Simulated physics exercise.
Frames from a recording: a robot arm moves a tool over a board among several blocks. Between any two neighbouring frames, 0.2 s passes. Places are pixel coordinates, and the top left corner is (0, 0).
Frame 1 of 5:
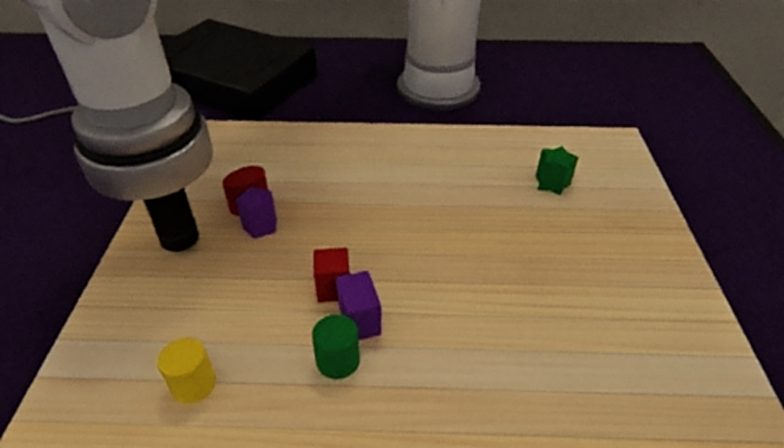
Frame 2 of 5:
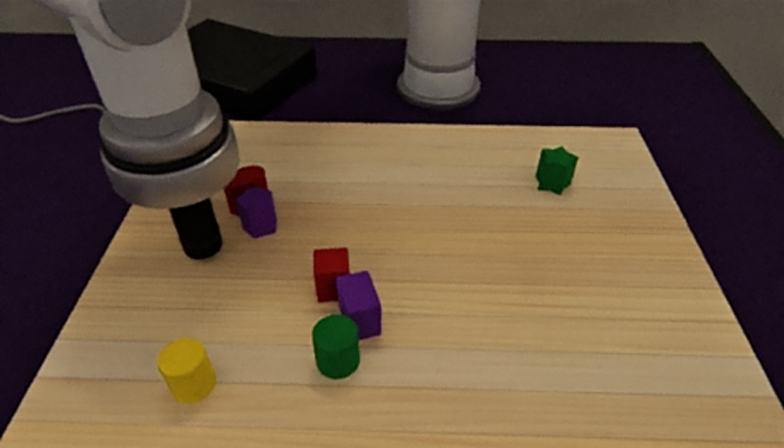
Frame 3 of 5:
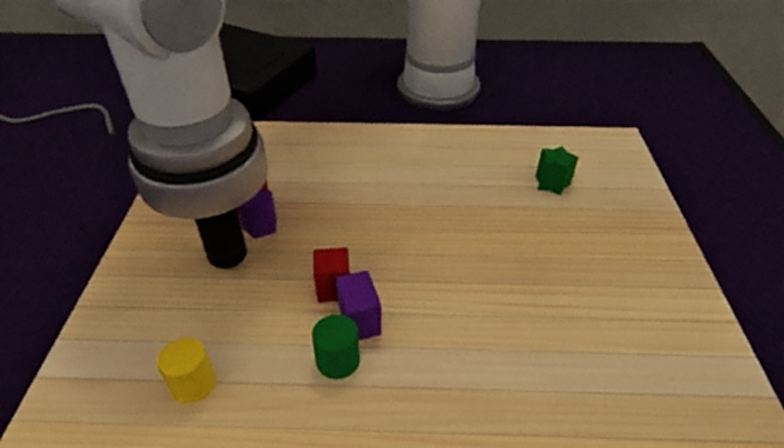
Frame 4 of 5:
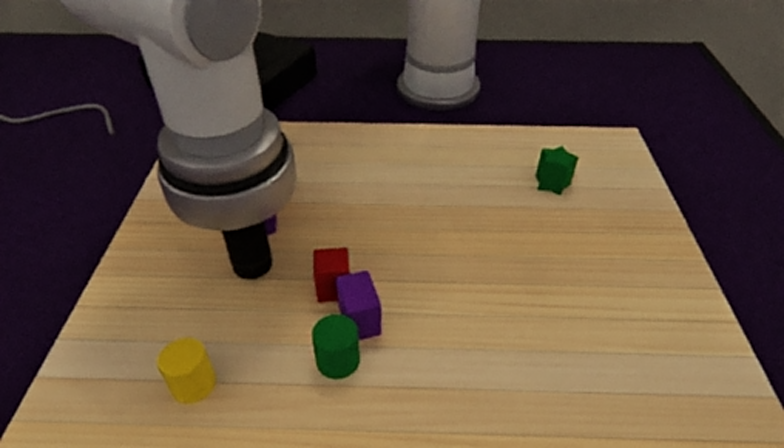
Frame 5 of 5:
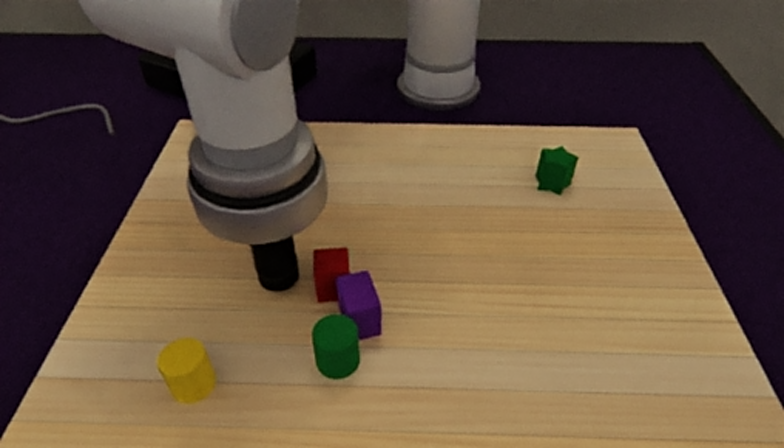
A robot arm glides its black tool rightward and slightly nearer above the still blocks.
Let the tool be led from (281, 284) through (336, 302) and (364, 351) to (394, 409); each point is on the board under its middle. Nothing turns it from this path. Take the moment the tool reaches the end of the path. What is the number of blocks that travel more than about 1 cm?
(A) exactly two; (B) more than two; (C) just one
B: More than two.
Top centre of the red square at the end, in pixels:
My best guess is (369, 257).
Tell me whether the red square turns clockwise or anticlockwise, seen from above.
It spins against the clock.
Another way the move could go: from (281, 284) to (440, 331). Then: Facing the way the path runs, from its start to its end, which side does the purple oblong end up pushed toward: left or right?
Sideways, to the right.
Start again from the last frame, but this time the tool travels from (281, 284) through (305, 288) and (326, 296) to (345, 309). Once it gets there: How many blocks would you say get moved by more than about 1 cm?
My answer is two.
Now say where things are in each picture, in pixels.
In the first frame, tip of the tool at (180, 240), middles of tops, purple pentagon at (255, 197), red square at (331, 259), green round block at (335, 332), purple oblong at (358, 290).
In the second frame, tool at (204, 247), nothing pushed.
In the third frame, tool at (228, 256), nothing pushed.
In the fourth frame, tool at (253, 266), nothing pushed.
In the fifth frame, tool at (279, 277), purple pentagon hidden, red square at (331, 259), green round block at (335, 332), purple oblong at (358, 290).
The first path, step by step. One third of the way, tool at (336, 296); red square at (367, 257), turned 20° anticlockwise; purple oblong at (371, 299).
Two thirds of the way, tool at (364, 346); red square at (369, 257), turned 25° anticlockwise; green round block at (333, 356); purple oblong at (414, 331), turned 50° anticlockwise.
At the end, tool at (394, 403); purple pentagon unmoved; red square at (369, 257), turned 25° anticlockwise; green round block at (332, 370); purple oblong at (431, 342), turned 100° anticlockwise.
